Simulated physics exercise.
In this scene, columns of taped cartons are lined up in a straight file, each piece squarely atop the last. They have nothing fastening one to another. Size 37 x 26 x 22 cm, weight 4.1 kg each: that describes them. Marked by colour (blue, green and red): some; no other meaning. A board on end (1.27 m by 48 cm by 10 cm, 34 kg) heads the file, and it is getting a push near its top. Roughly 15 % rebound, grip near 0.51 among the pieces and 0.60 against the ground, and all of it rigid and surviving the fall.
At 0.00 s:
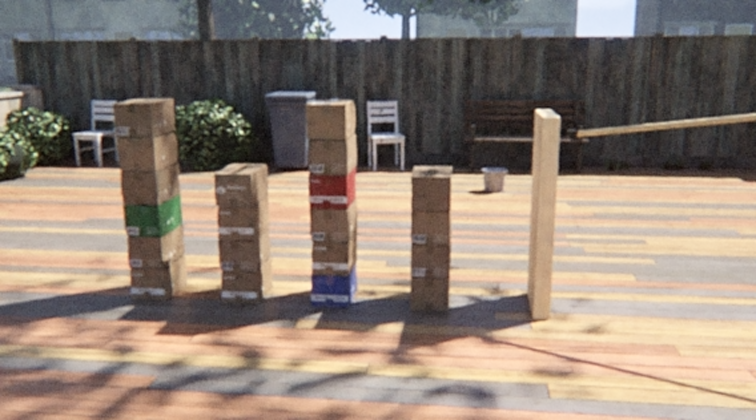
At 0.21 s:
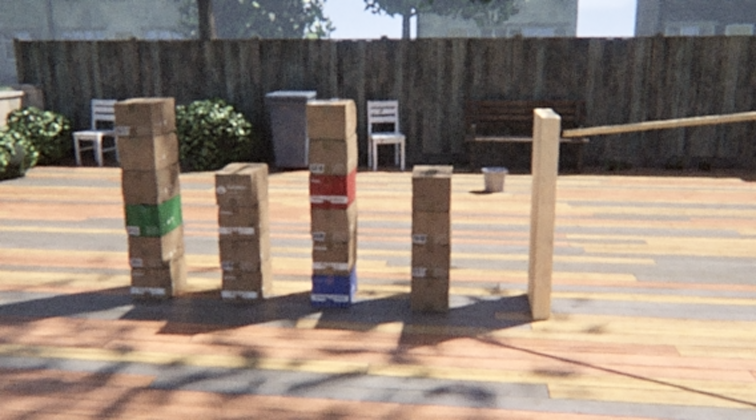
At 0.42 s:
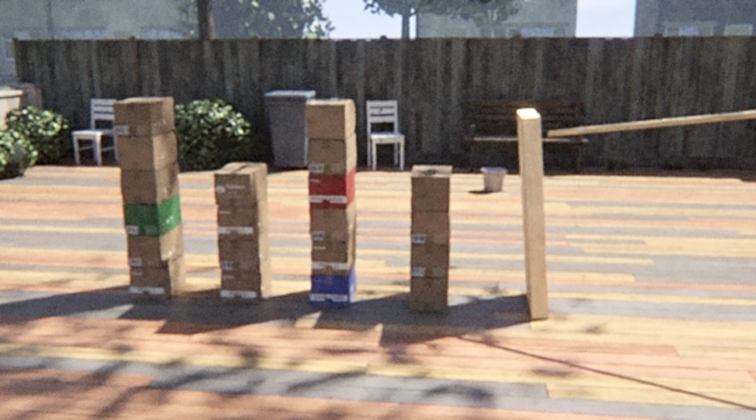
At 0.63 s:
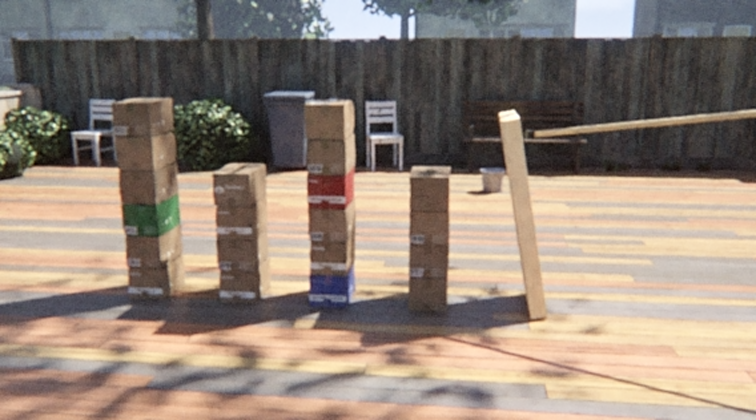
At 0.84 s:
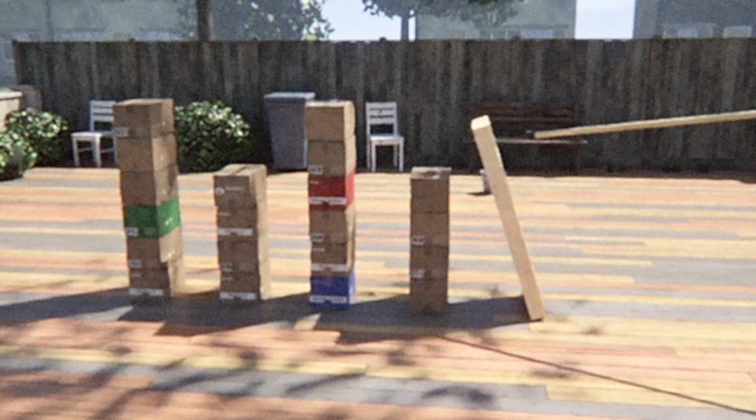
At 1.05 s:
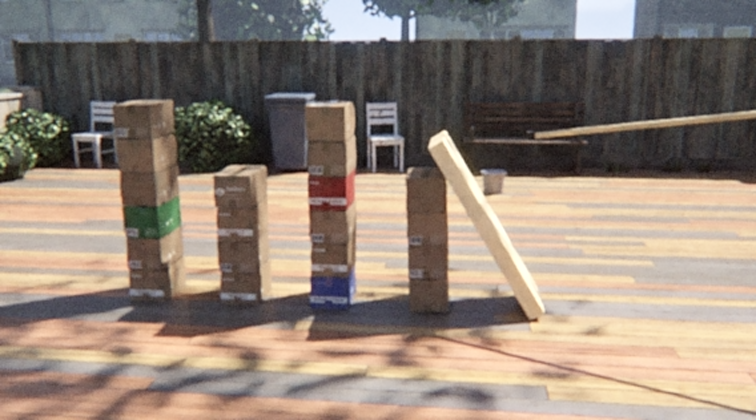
A pole pushes an upright board, which tips left against the nearest carton column.
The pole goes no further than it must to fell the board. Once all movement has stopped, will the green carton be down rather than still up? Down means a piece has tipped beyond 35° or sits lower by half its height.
Yes, it ends up out of place.
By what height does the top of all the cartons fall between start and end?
Roughly 60 cm.
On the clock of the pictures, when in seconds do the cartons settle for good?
Settling time: Near 4.0 s.
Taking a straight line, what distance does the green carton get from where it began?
Straight-line shift: Approx. 90 cm.
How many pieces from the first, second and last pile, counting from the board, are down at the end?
From the board: The first has 4, the second 6, the last 6.
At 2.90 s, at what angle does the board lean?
About 70 degrees from upright.
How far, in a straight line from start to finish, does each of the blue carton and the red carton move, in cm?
Roughly blue 10, red 110.
Around 1.76 s, board 66° from upright; 4 of the 20 cartons down; green carton unmoved; red carton tipped 30°.
Around 2.90 s, board 69° from upright; 19 of the 20 cartons down; green carton tipped 37°; red carton tipped 58°, 23 cm lower.
Finally (4.0 s), board 69° from upright; 19 of the 20 cartons down; green carton on its side; red carton tipped 53°, 25 cm lower; blue carton tipped 48°. Seen by the last camera, middles, green carton near (53, 273), red carton near (185, 220).
